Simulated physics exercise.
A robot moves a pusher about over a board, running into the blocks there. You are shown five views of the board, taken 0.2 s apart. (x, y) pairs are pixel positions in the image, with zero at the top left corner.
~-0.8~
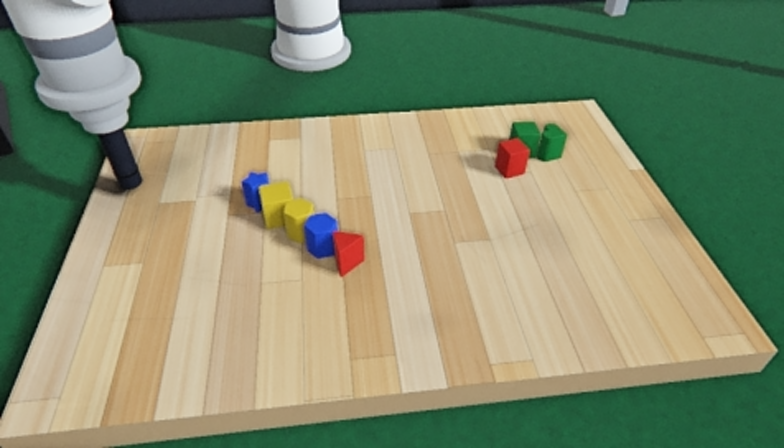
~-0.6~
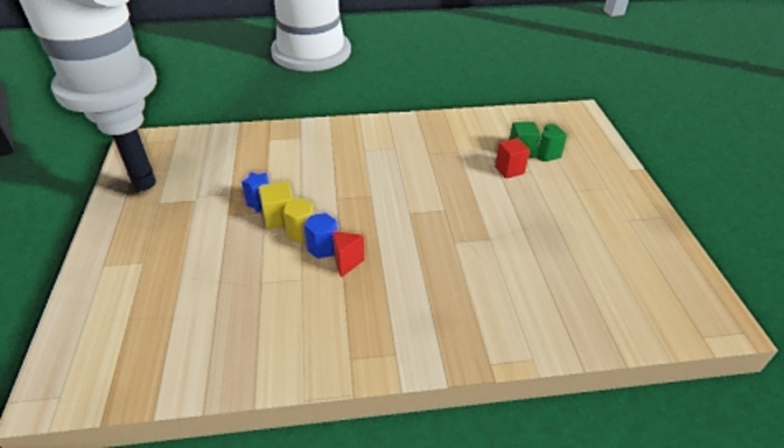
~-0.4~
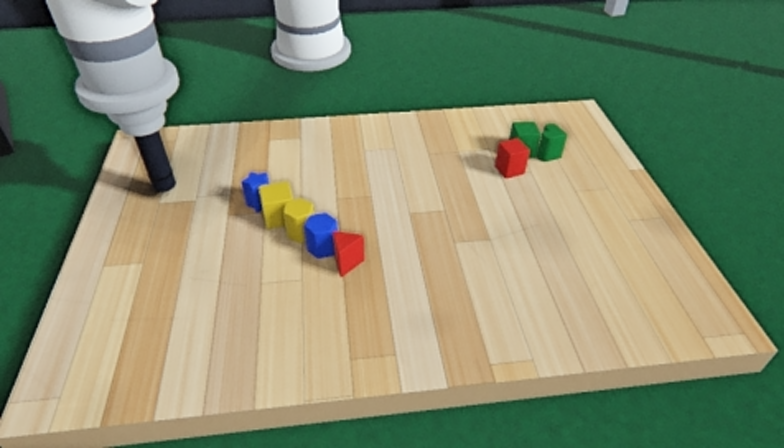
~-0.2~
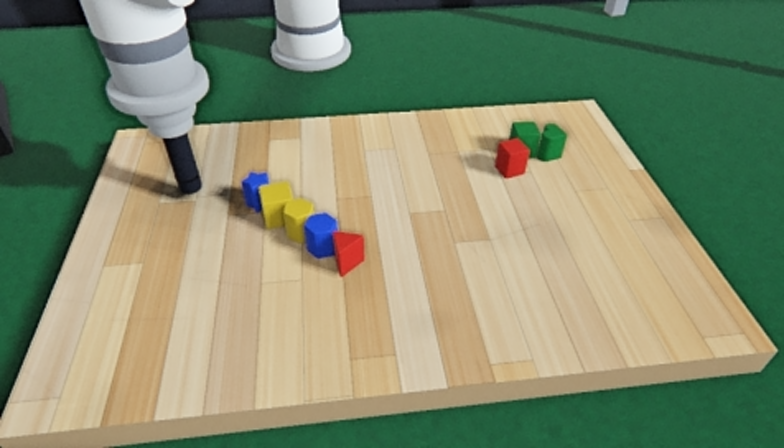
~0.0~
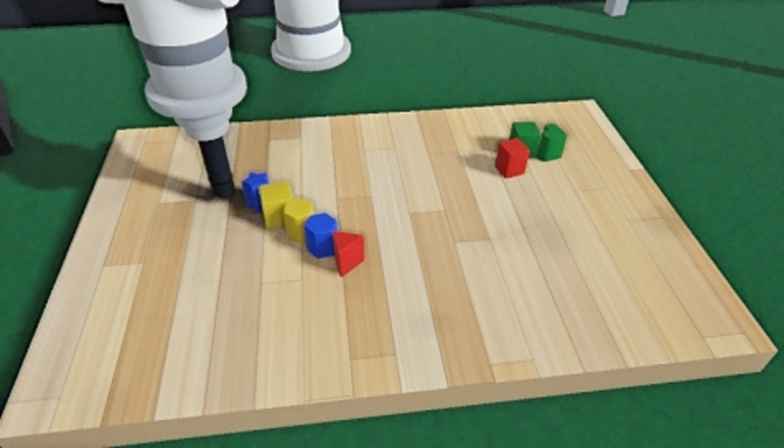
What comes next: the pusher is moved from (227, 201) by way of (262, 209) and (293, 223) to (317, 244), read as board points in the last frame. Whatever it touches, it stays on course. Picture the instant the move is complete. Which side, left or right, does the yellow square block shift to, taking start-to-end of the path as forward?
Taking start-to-end as forward, the block's sideways shift goes to the left.
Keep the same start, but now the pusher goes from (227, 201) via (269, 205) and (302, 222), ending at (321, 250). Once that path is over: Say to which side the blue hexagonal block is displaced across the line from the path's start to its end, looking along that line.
Measured against the direction from start to end, the blue hexagonal block shifts toward the right-hand side.
What follows on the original path. One third of the way, pusher (261, 199); blue star-shaped block (277, 175), turned 65° anticlockwise; yellow square block (298, 188), turned 35° clockwise; yellow hexagonal block (303, 210), turned 25° clockwise; blue hexagonal block (323, 226); red triangular piece (348, 240).
Two thirds of the way, pusher (291, 213); blue star-shaped block (282, 176), turned 100° anticlockwise; yellow square block (316, 189); yellow hexagonal block (305, 212), turned 30° clockwise; blue hexagonal block (324, 228), turned 15° anticlockwise; red triangular piece (349, 241).
At the end, pusher (316, 234); blue star-shaped block (282, 176), turned 100° anticlockwise; yellow square block (320, 191), turned 20° anticlockwise; yellow hexagonal block (328, 235), turned 60° clockwise; blue hexagonal block (340, 254), turned 15° anticlockwise; red triangular piece (367, 249).
